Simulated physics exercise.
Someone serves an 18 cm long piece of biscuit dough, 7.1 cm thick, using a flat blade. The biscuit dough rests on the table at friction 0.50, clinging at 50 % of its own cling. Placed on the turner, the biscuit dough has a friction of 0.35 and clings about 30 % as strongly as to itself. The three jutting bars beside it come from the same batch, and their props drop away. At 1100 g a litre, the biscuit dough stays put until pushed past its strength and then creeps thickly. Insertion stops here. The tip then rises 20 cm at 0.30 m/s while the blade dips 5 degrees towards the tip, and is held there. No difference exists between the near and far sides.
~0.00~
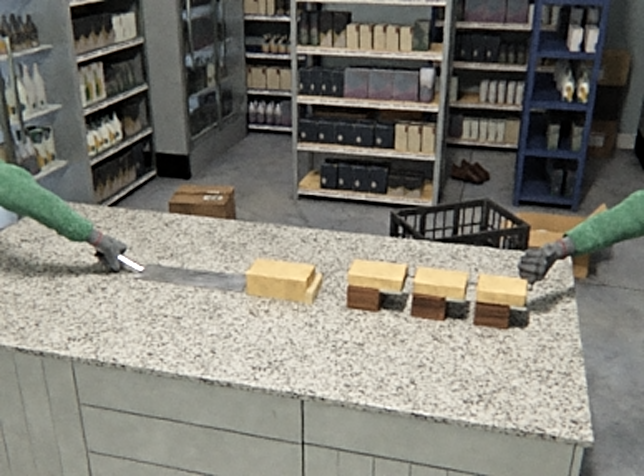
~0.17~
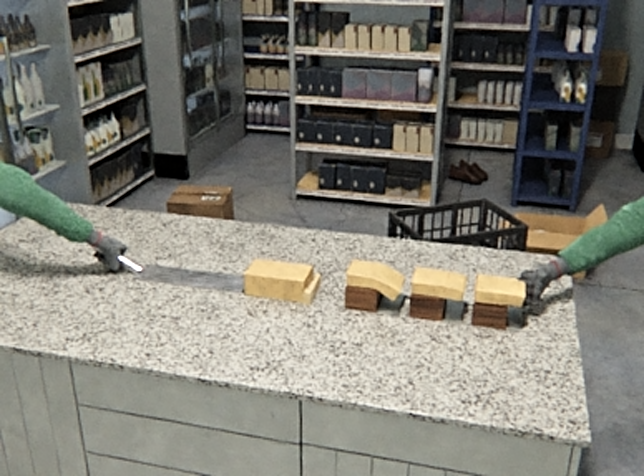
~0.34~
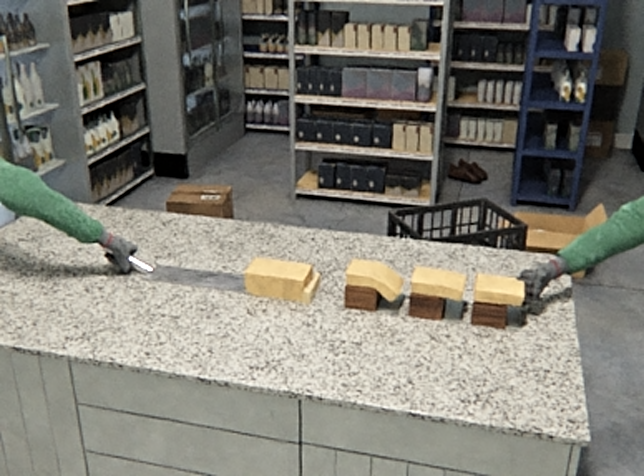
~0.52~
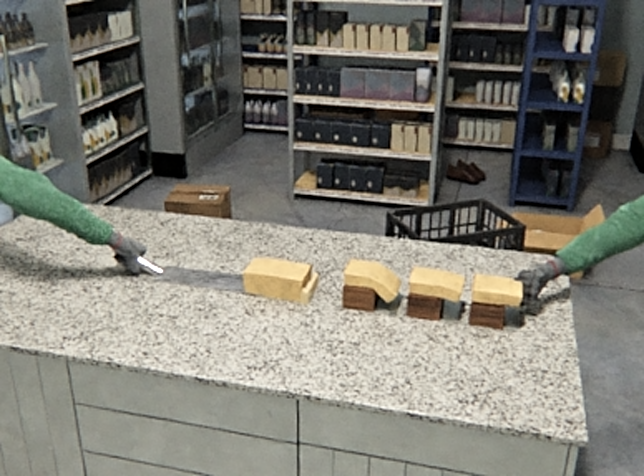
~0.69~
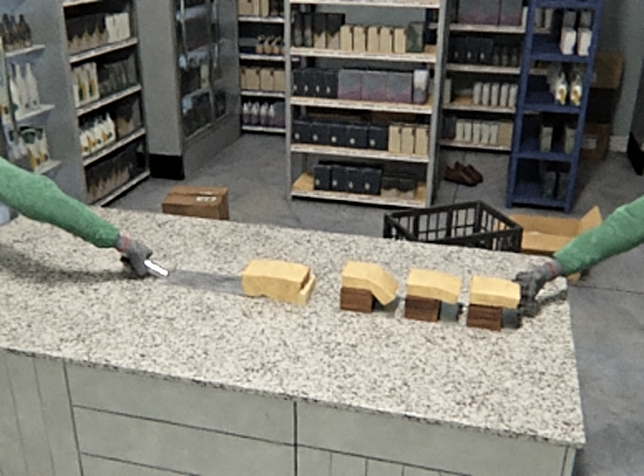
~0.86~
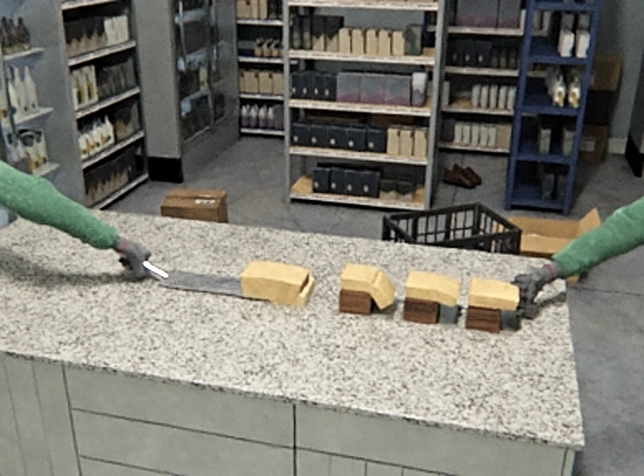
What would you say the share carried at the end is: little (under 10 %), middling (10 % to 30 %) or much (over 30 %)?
I would say little.
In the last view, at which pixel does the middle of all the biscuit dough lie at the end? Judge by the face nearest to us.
The spot is somewhere around (301, 293).
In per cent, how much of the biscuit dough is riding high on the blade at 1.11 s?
I'd say close to 16 per cent.
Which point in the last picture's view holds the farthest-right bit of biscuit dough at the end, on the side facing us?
About (353, 290).
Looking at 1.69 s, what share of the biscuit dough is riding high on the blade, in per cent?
About 0 %.
By 1.11 s, the tip is 7.8 cm up.
By 1.40 s, the tip is 16 cm up.
By 1.69 s, the tip is 20 cm up and 0 % is riding high on the blade.
By 1.99 s, the tip is 20 cm up and 0 % is riding high on the blade.
By 2.80 s, at the end, the tip is 20 cm up and 0 % is riding high on the blade.
